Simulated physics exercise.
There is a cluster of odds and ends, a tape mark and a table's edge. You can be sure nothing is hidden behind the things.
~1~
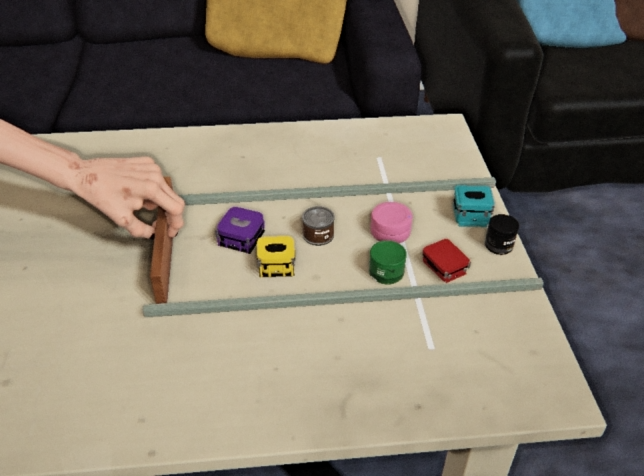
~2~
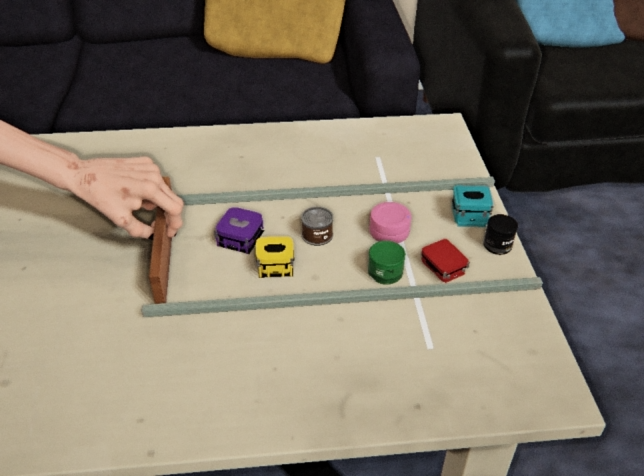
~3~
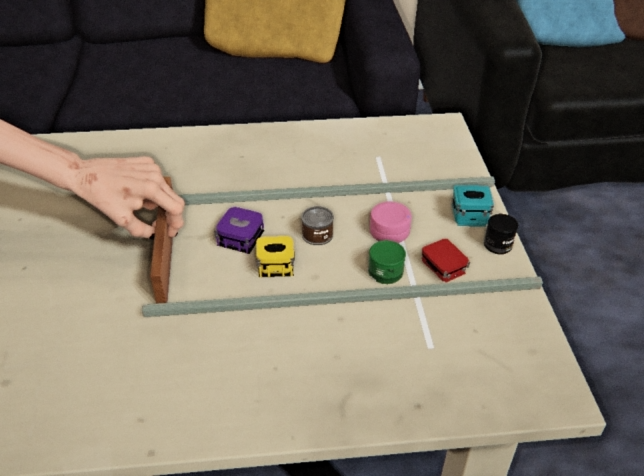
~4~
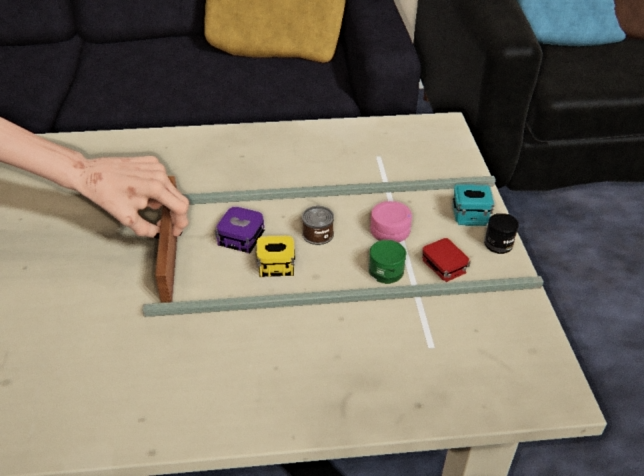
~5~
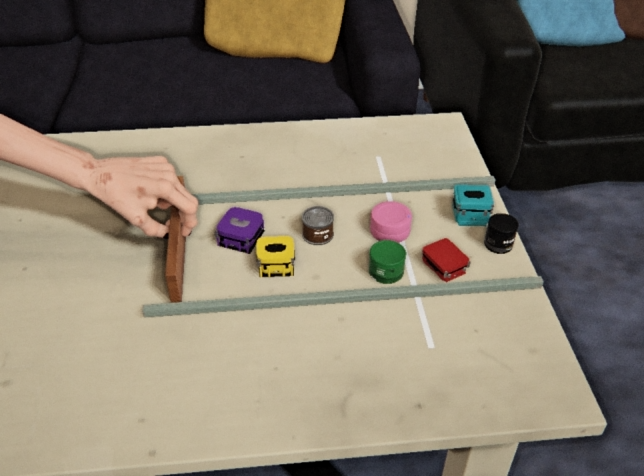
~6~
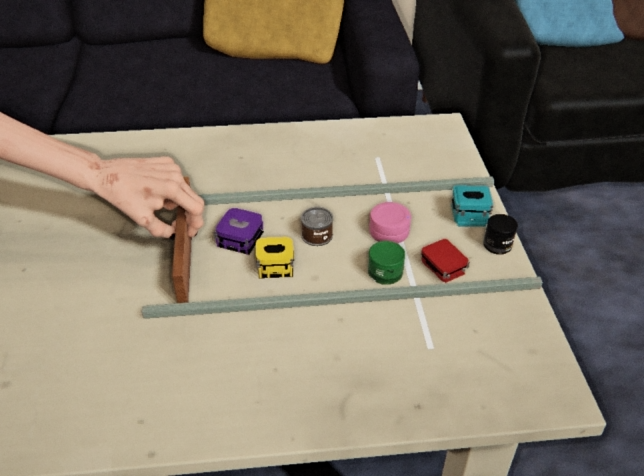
On a pale wooden table, a hand sliding a brown board slightly right between two rails, the small colourful containers staying still.
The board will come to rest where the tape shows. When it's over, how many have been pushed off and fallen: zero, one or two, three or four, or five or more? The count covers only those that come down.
The number that tip off is going to be zero.
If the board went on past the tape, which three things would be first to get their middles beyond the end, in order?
You'd get the turquoise case first, then the pink lid, and the black tub after that.
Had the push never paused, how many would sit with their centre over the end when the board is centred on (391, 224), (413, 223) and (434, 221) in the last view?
Per position: 0 / 0 / 2.
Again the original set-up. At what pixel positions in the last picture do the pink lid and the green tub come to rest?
In the last picture the first middle sits at (485, 222) and the other at (430, 268).
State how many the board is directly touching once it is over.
All in all, 3.
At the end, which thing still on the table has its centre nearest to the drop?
The turquoise case is the one.
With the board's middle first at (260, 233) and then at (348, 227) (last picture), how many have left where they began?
First 2, then 5.
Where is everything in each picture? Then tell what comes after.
Black tub (502, 235); turquoise case (473, 206); red case (445, 262); board (164, 238); tape (401, 239), in the first frame.
Turquoise case (472, 206); yellow case (275, 257), in the second frame.
Red case (444, 261); pink lid (390, 223), in the third frame.
Black tub (501, 234); green tub (387, 262), in the fourth frame.
Turquoise case (472, 205); board (178, 237), in the fifth frame.
Black tub (500, 235); turquoise case (471, 206); red case (444, 262); board (184, 238); tape (400, 239), in the sixth frame.
Soon after, none off yet; black tub at rest near (500, 235); turquoise case at rest near (471, 206); red case at rest near (444, 262).
In the end, the number that fall off is zero.
